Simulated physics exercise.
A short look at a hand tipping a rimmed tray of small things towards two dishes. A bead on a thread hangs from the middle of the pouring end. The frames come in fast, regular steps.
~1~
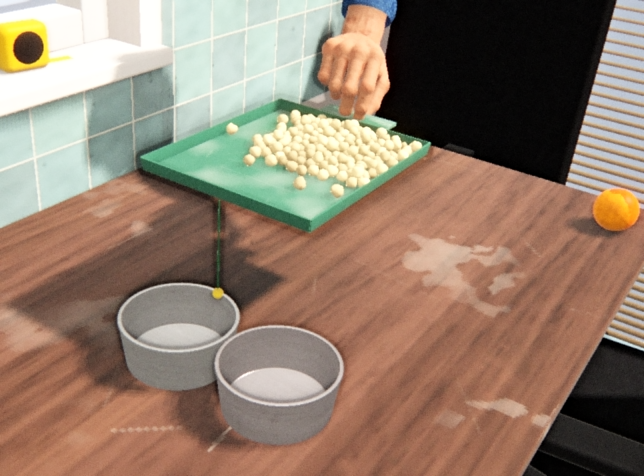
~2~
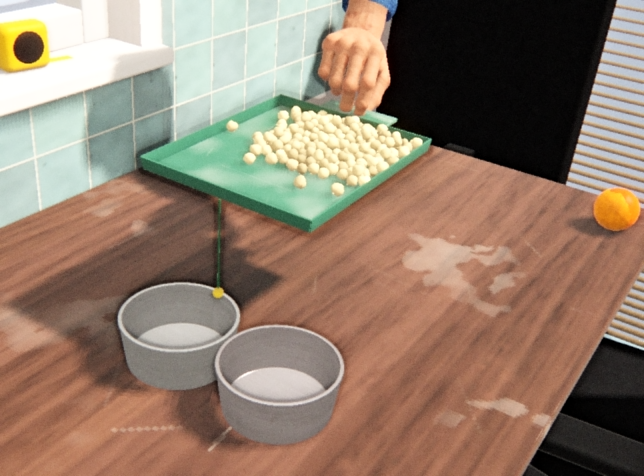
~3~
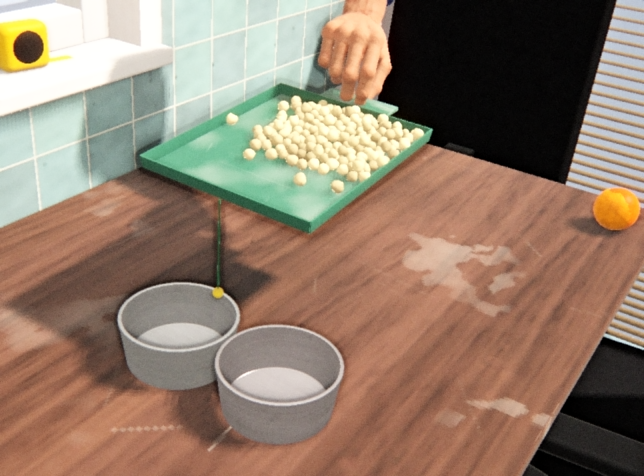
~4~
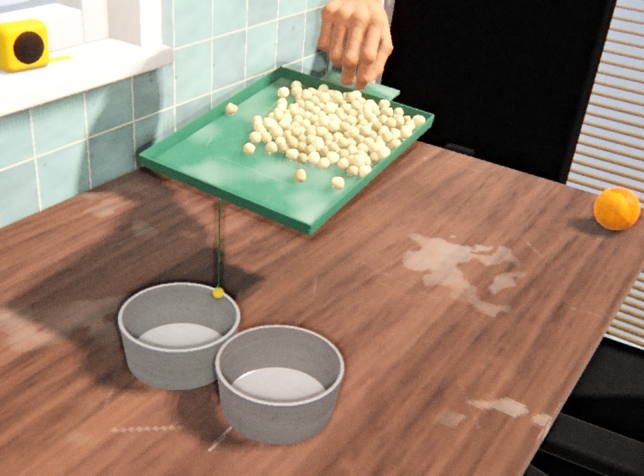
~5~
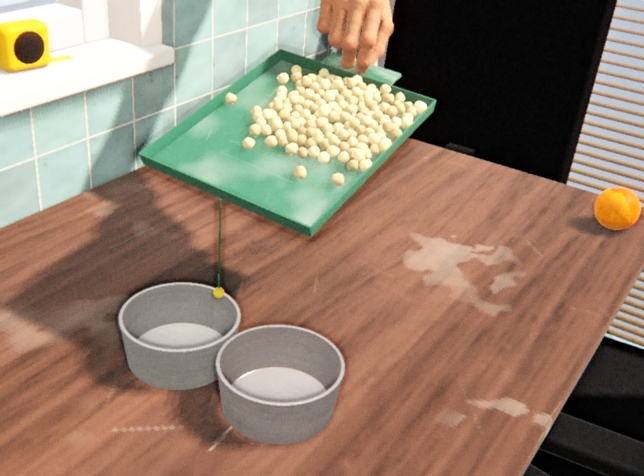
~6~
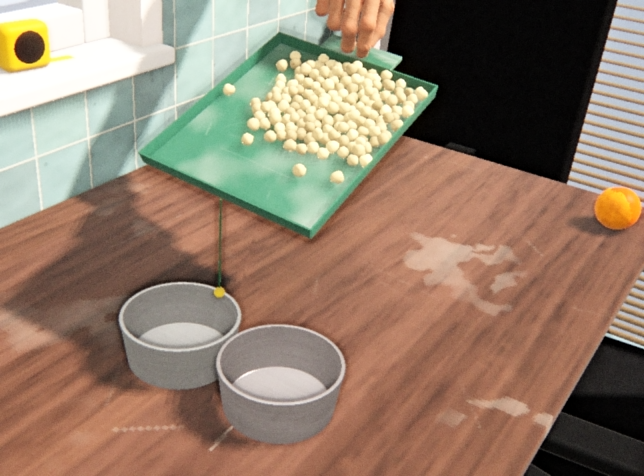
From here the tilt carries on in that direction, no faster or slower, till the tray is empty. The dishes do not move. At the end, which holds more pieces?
It favours the right dish.
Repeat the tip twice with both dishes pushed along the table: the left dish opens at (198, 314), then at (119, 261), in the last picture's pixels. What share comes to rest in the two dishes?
Roughly 70 per cent, and 10 per cent.
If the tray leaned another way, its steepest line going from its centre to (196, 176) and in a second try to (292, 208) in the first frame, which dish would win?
In turn: Left; the dish on the right.
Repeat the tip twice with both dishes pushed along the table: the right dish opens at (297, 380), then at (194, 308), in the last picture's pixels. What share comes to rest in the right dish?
Near 40 % and 20 %.
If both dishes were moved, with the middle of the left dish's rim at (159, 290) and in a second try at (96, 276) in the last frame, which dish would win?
At the first place the right dish, at the second the right dish.
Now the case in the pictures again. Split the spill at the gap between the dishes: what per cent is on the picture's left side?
Some 80 per cent.
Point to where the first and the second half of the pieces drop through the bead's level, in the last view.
Early half (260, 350), late half (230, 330).
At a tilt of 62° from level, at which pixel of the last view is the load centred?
At about (266, 179).
Just after the last frame, tray tipped steeply; the larger part on the tray; just a few in the right dish; just a few in the left dish; just a few outside both; roughly a quarter in the air.
A moment on, tray tipped right over; roughly two thirds on the tray; about a tenth in the right dish; about a tenth in the left dish; about a tenth outside both; just a few in the air.
Further on, tray tipped past a quarter turn; roughly half in the right dish; roughly a quarter in the left dish; roughly a quarter outside both; just a few in the air.
When it is over, tray tipped past a quarter turn; roughly half in the right dish; roughly a quarter in the left dish; roughly a quarter outside both.
